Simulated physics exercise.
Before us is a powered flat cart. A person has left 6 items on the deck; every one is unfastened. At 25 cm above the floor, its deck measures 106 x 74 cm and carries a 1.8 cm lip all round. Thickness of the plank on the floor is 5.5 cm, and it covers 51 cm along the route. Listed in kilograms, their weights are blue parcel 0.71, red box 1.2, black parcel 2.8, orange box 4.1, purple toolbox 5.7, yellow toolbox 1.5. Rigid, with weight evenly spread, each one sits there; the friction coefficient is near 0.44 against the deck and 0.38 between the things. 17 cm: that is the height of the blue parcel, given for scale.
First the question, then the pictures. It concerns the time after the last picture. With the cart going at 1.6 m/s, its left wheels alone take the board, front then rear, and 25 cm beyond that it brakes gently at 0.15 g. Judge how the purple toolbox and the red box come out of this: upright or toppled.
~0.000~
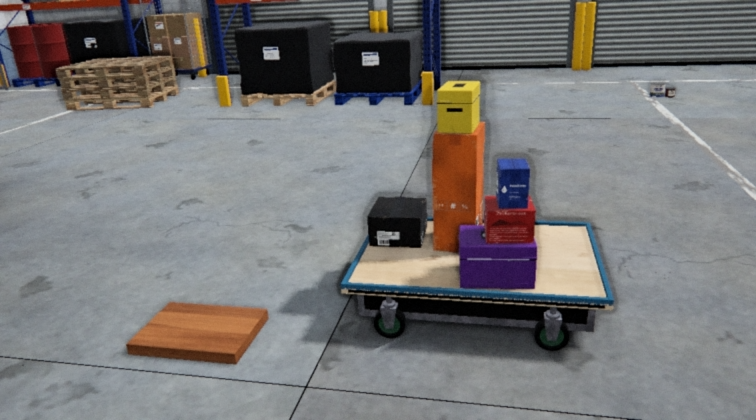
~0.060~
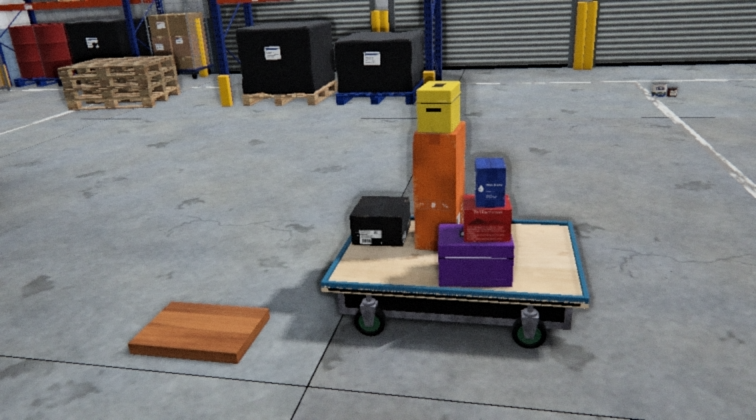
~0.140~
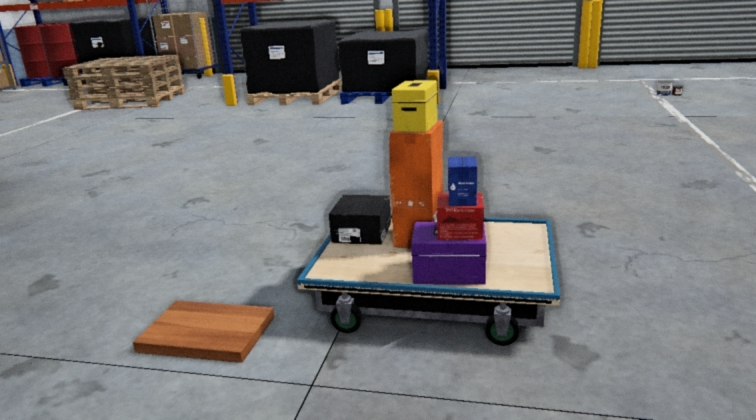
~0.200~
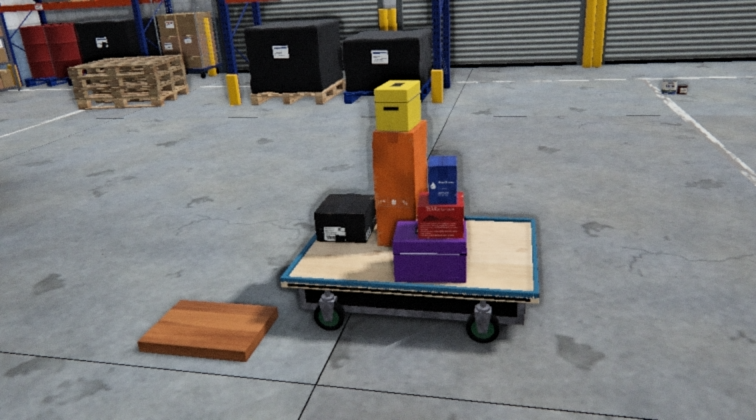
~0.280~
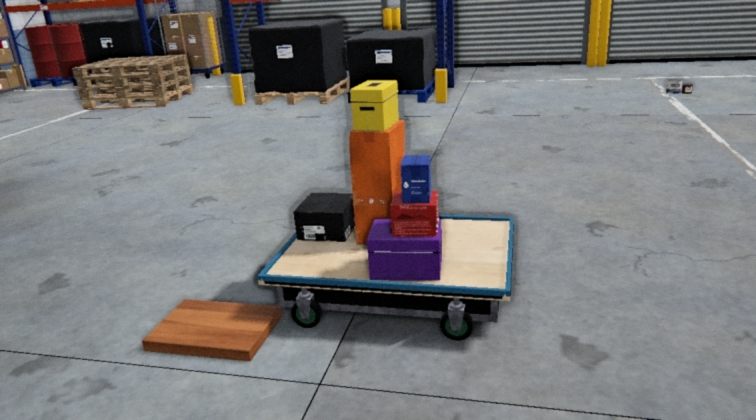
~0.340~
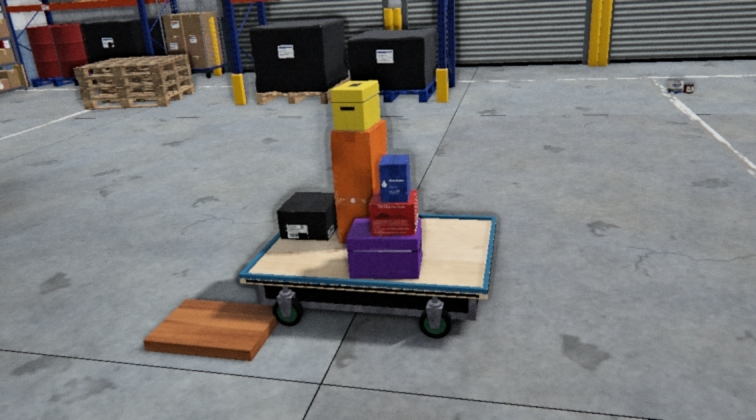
Purple toolbox: Upright; red box: Tipped.
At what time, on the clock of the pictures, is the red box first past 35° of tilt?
I'd say around the 1.4 s mark.
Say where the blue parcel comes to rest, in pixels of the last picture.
It finishes around (25, 200).
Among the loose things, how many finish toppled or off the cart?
I make it 2.
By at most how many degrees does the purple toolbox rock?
Roughly 16 degrees.
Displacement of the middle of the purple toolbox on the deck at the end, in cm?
I'd put it at about 4 centimetres.
Around 0.54 s, 86 cm covered; red box at 5° to upright near (338, 201); purple toolbox at 5° to upright near (323, 236); black parcel at 10° to upright.
Around 0.84 s, 134 cm covered; red box at 3° to upright near (238, 188); purple toolbox at 4° to upright near (226, 226); blue parcel shifted 11 cm.
Around 1.14 s, 182 cm covered; red box at 13° to upright near (147, 188); purple toolbox shifted 5 cm near (138, 228); blue parcel at 13° to upright.
Around 1.44 s, 228 cm covered; red box at 55° to upright near (83, 194); purple toolbox shifted 4 cm near (62, 229); blue parcel at 55° to upright.
Finally (2.8 s), on their side or leaning hard on the deck, blue parcel and red box; the other 4 still in place (within 10 cm). Final places as that camera would see them, red box near (4, 210).
